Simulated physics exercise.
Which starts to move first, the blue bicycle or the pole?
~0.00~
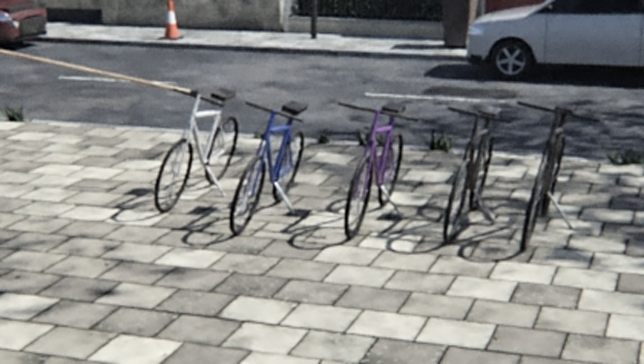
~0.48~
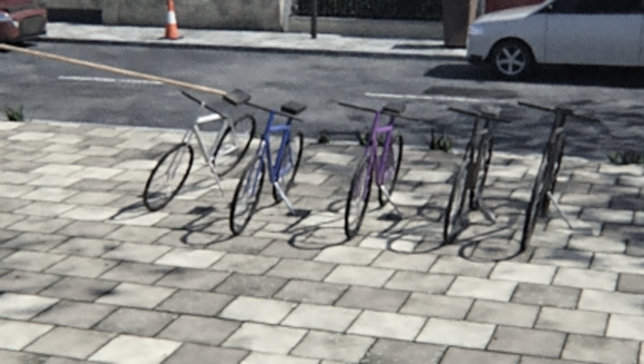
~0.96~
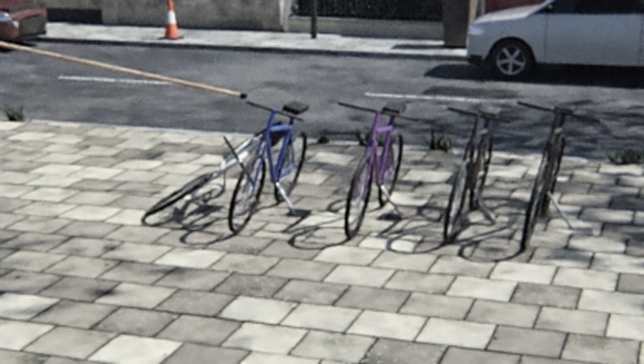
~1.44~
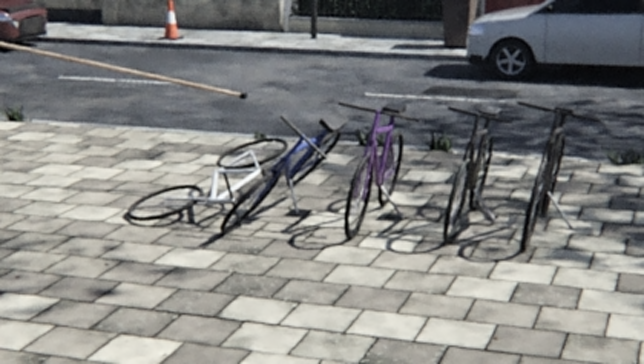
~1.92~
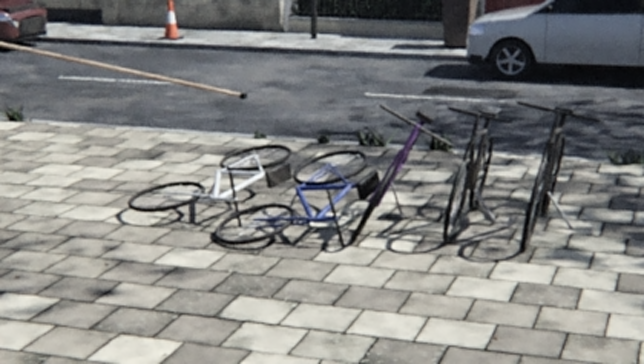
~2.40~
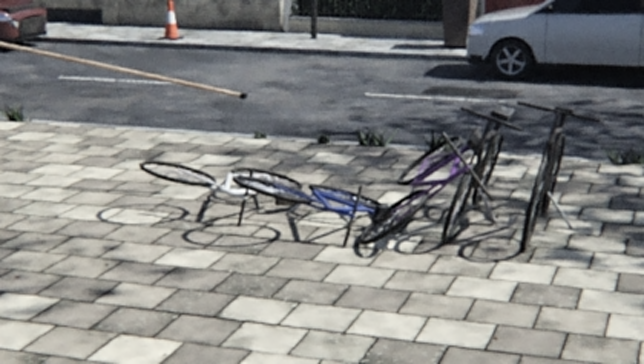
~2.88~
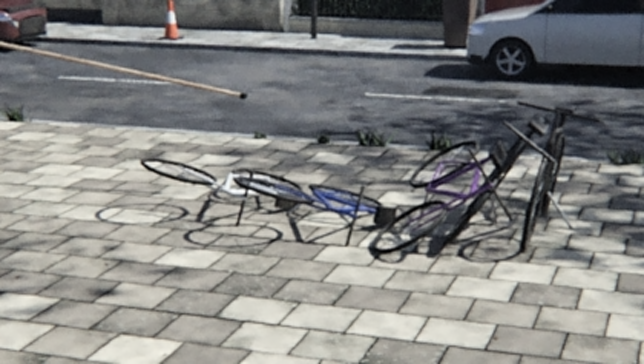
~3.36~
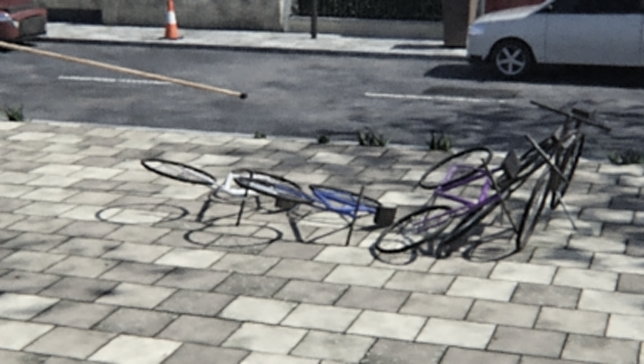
The pole starts to move first. The blue bicycle stays in place until the white bicycle has been tipped over into it.
